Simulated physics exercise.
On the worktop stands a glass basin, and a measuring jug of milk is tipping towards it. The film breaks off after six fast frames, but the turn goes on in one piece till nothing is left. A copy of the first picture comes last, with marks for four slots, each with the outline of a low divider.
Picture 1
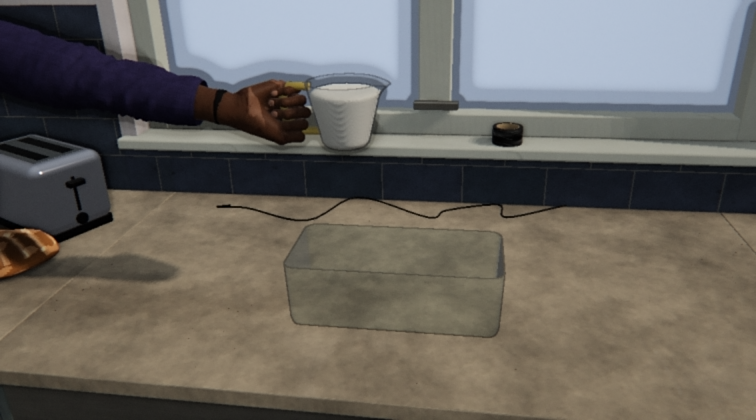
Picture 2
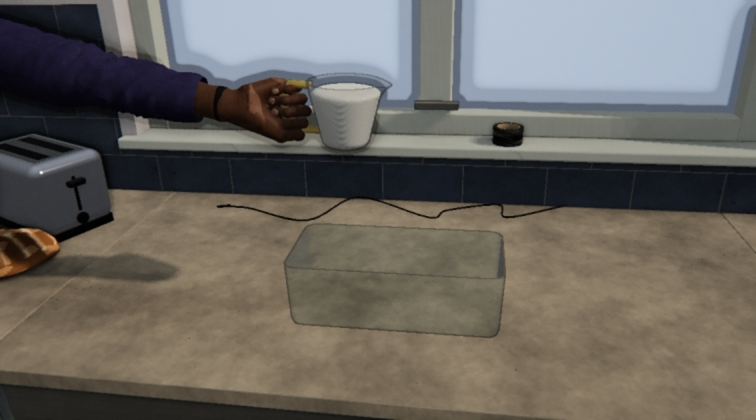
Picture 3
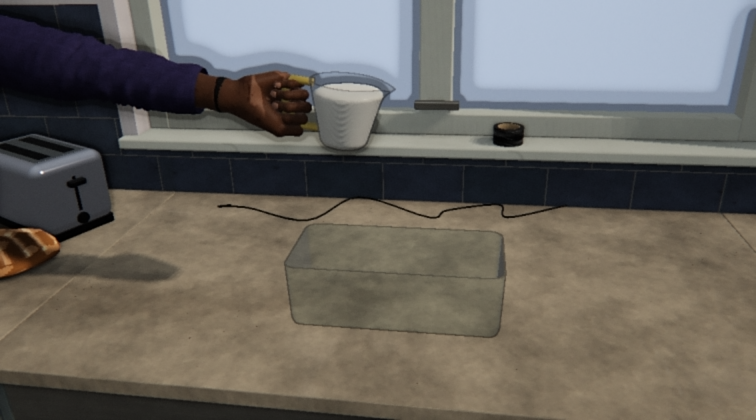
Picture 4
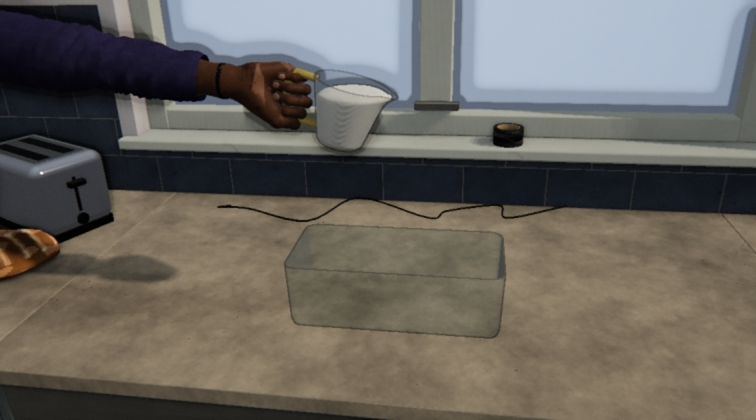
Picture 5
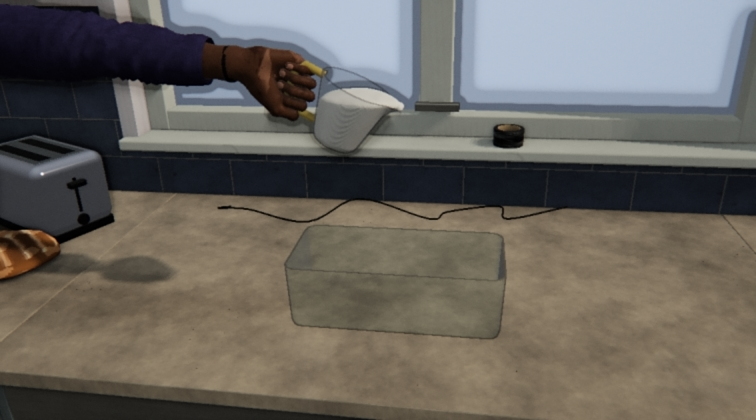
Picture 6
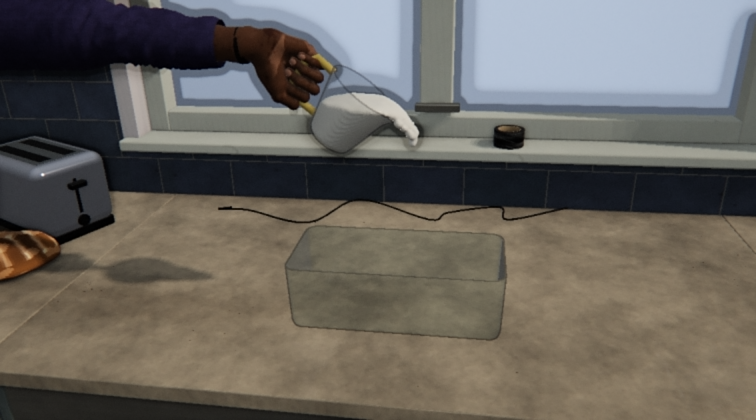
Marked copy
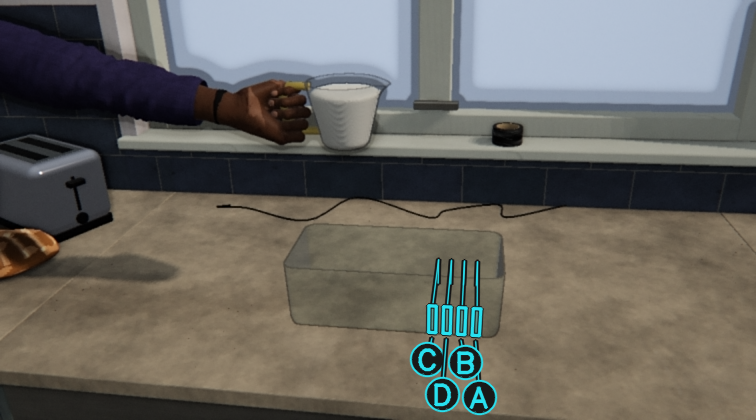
On a kitchen worktop by a window, a glass basin stood empty while a hand in a purple sleeve tilted a measuring jug of milk to the right until milk came over its lip.
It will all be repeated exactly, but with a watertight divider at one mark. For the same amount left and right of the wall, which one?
Use slot C.
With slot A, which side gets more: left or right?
The left one.
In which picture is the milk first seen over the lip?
In picture 5.
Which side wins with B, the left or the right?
More ends on the left.
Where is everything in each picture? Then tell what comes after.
The first picture shows upright, lip at (390, 84); basin from (291, 320) to (499, 335); nothing has left yet.
The second picture shows upright, lip at (391, 85); nothing has left yet.
The third picture shows tipped about 7°, lip at (394, 90); nothing has left yet.
The fourth picture shows tipped about 15°, lip at (397, 98); nothing has left yet.
The fifth picture shows tipped about 26°, lip at (400, 109); milk is over the lip, down to (400, 109).
The sixth picture shows tipped about 39°, lip at (400, 122); milk is over the lip, down to (413, 143).
In cyan, A at (475, 341); B at (460, 340); C at (431, 338); D at (446, 339).
With A, about 91 % ends left of the wall and 5 % right of it; 4 % is lost outside.
With B, about 89 % ends left of the wall and 4 % right of it; 7 % is lost outside.
With C, about 48 % ends left of the wall and 48 % right of it; 4 % is lost outside.
With D, about 75 % ends left of the wall and 20 % right of it; 5 % is lost outside.
